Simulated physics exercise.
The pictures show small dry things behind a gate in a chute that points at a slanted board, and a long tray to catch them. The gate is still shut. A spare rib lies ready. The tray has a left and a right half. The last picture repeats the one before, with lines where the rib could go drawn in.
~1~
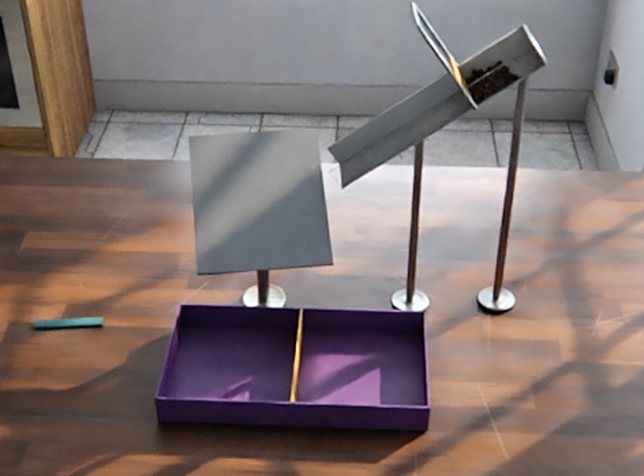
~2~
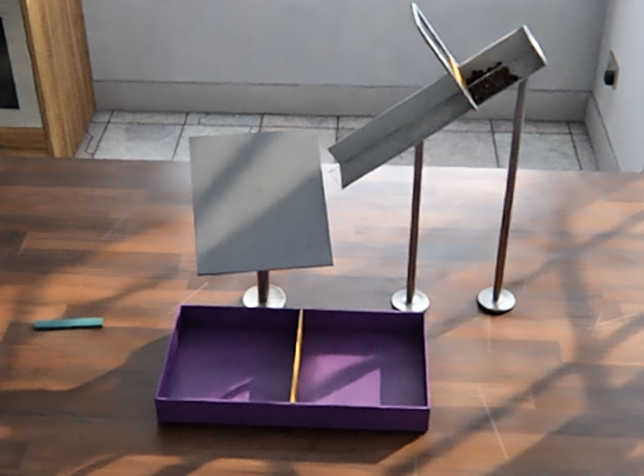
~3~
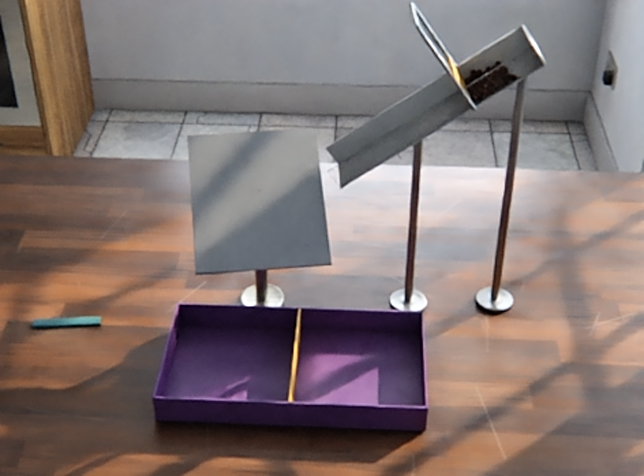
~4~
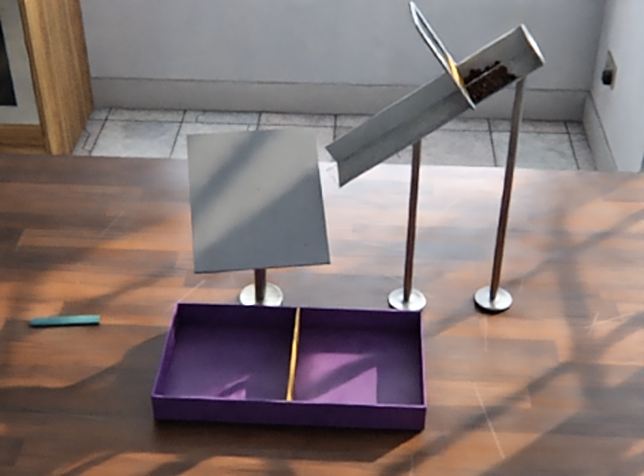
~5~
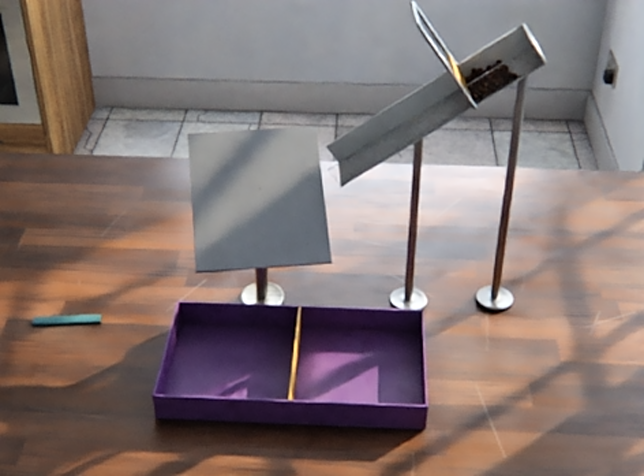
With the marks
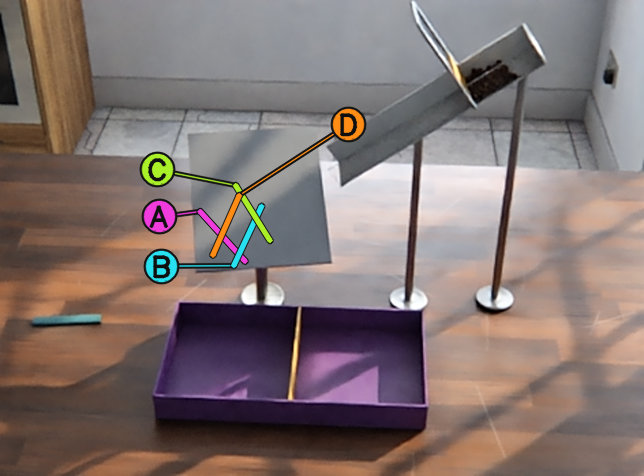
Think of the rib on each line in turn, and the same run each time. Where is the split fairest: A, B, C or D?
Take C.
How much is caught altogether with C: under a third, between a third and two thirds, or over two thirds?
Over two thirds.
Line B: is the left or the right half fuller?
The left half.
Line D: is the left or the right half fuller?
More lands on the left.
On the marked copy, line A from (200, 211) to (245, 261); line B from (261, 206) to (233, 265); line C from (235, 185) to (269, 240); line D from (239, 195) to (212, 255).
Choosing A, of what is caught, the larger part in the left half, about a tenth in the right.
Choosing B, of what is caught, almost all in the left half, about a tenth in the right.
Choosing C, of what is caught, roughly half in the left half, roughly half in the right.
Choosing D, of what is caught, almost all in the left half, about a tenth in the right.
